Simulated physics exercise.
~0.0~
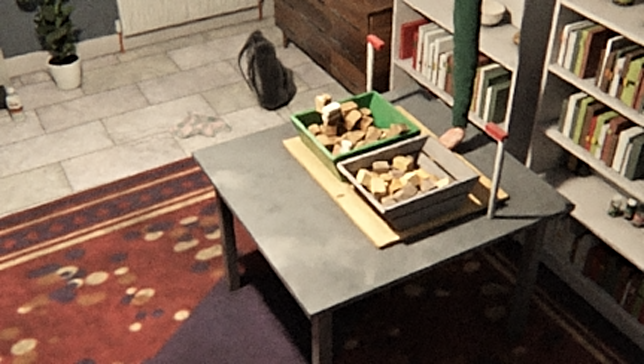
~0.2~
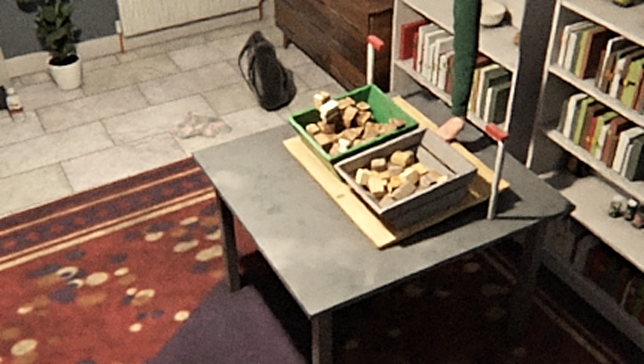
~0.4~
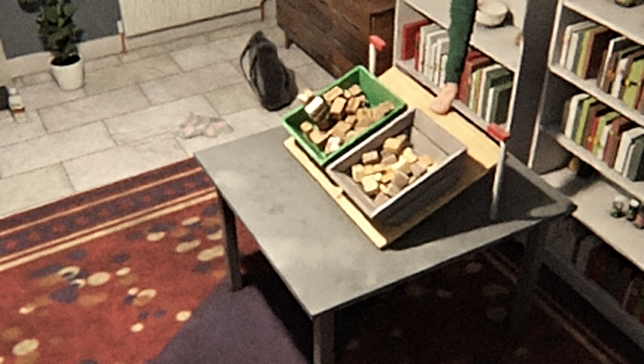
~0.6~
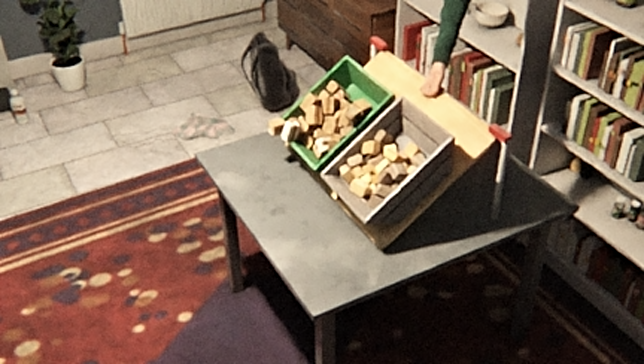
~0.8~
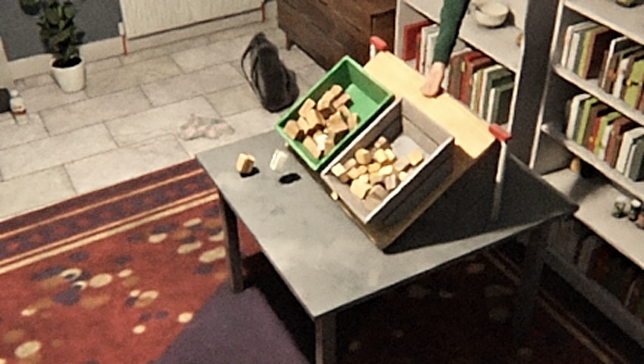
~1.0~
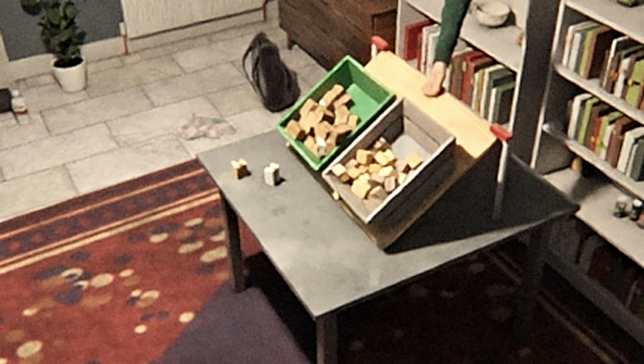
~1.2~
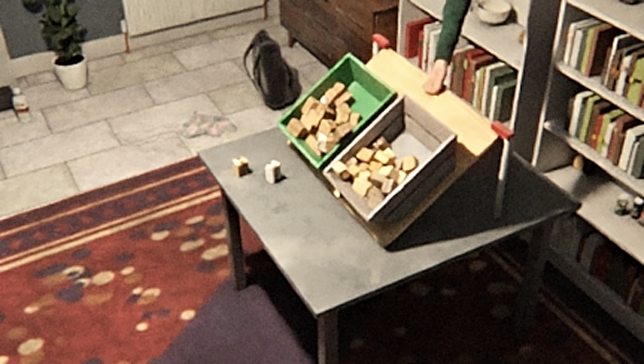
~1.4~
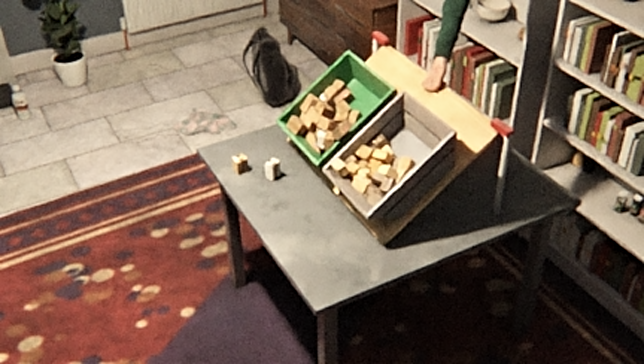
A hand tilts a board with two boxes, and two blocks spill from the green one.
